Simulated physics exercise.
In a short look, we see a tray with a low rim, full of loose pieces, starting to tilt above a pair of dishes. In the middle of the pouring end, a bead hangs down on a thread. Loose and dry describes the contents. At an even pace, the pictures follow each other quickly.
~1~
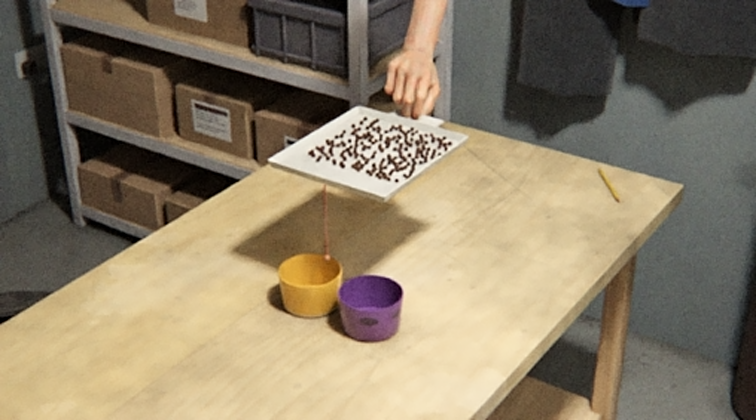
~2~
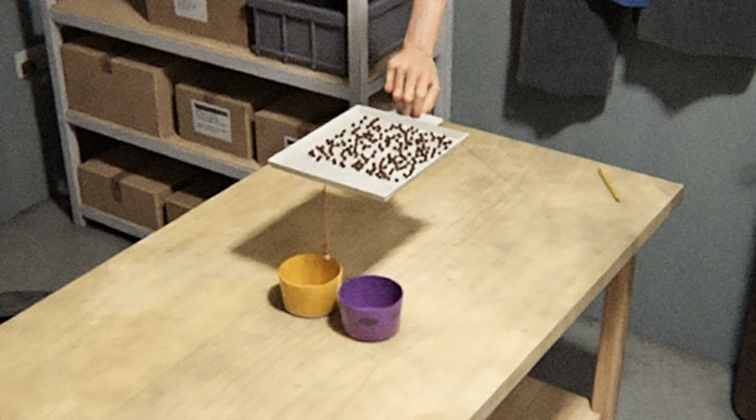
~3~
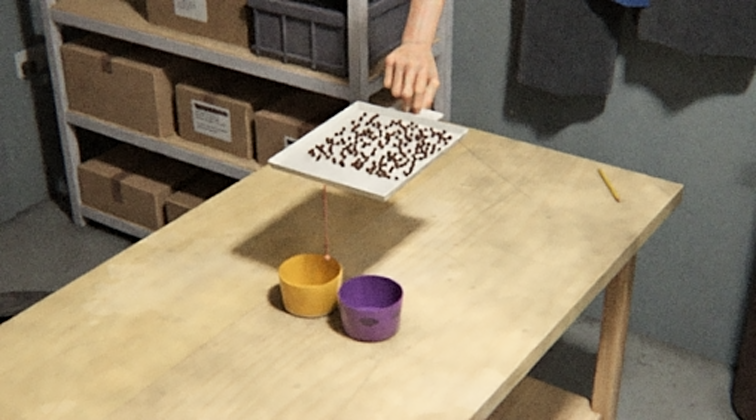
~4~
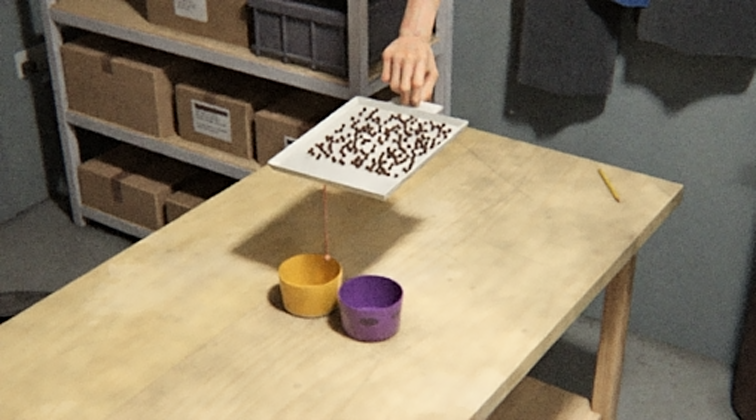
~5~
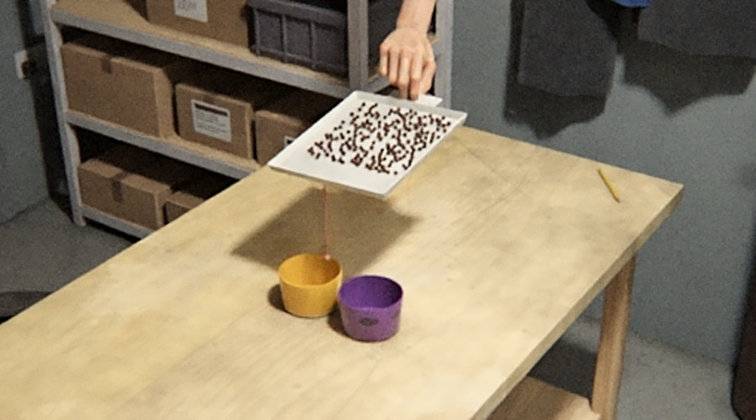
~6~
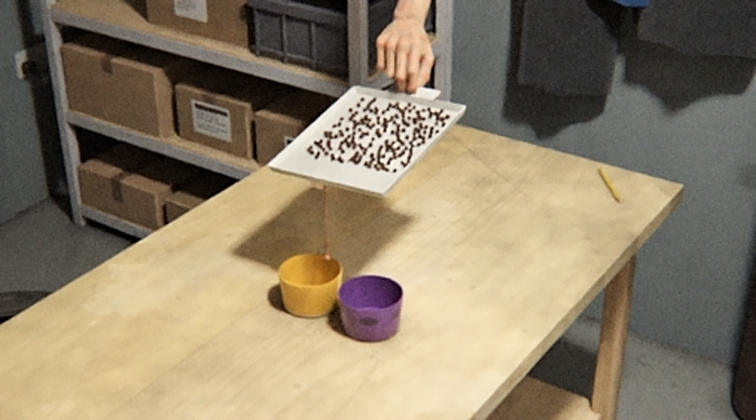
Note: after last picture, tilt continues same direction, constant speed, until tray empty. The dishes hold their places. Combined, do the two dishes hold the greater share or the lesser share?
The lesser share.
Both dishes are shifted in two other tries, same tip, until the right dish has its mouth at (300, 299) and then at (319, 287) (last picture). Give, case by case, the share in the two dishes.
Around 10 and then 60 per cent.
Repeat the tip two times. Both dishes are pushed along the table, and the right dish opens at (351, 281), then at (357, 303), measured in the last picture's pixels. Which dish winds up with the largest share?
Well, first the dish at left, then the dish at left.
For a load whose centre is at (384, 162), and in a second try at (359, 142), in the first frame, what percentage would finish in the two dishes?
Roughly 40 per cent, and 20 per cent.
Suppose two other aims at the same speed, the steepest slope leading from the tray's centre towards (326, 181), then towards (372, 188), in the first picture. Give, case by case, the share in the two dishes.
For the first aim it is 60 in a hundred, for the second 80 in a hundred.
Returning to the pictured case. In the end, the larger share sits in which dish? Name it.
The one at left wins.
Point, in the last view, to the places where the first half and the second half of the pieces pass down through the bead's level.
For the early half I get (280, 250), and for the late half (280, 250).
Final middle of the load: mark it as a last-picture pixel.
Last view, resting centre - approx. (273, 289).
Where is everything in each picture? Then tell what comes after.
In the first picture, corners of the pouring end at (271, 159) and (384, 195), level; middle of the load at (382, 150), allspice berries; left dish at (292, 298); right dish at (353, 321); bead on its thread at (327, 258).
In the second picture, corners of the pouring end at (271, 160) and (384, 195), level; middle of the load at (382, 149).
In the third picture, corners of the pouring end at (271, 161) and (383, 194), tipped barely, lowest at the left corner; middle of the load at (382, 147).
In the fourth picture, corners of the pouring end at (271, 162) and (383, 193), tipped a little, lowest at the left corner; middle of the load at (382, 143).
In the fifth picture, corners of the pouring end at (271, 163) and (382, 192), tipped a little, lowest at the left corner; middle of the load at (381, 139).
In the sixth picture, corners of the pouring end at (271, 164) and (382, 191), tipped a little, lowest at the left corner; middle of the load at (380, 135); left dish at (292, 298); right dish at (353, 321).
Soon, tray tipped steeply; nearly all on the tray; a stray few in the left dish; a small part outside both; a stray few in the air.
A while on, tray tipped right over; a small part on the tray; about a quarter in the left dish; about a third outside both; about a third in the air.
Towards the end, tray tipped past a quarter turn; about a third in the left dish; about two thirds outside both.
Finally, tray tipped past a quarter turn; none in the right dish; about a third in the left dish; about two thirds outside both.
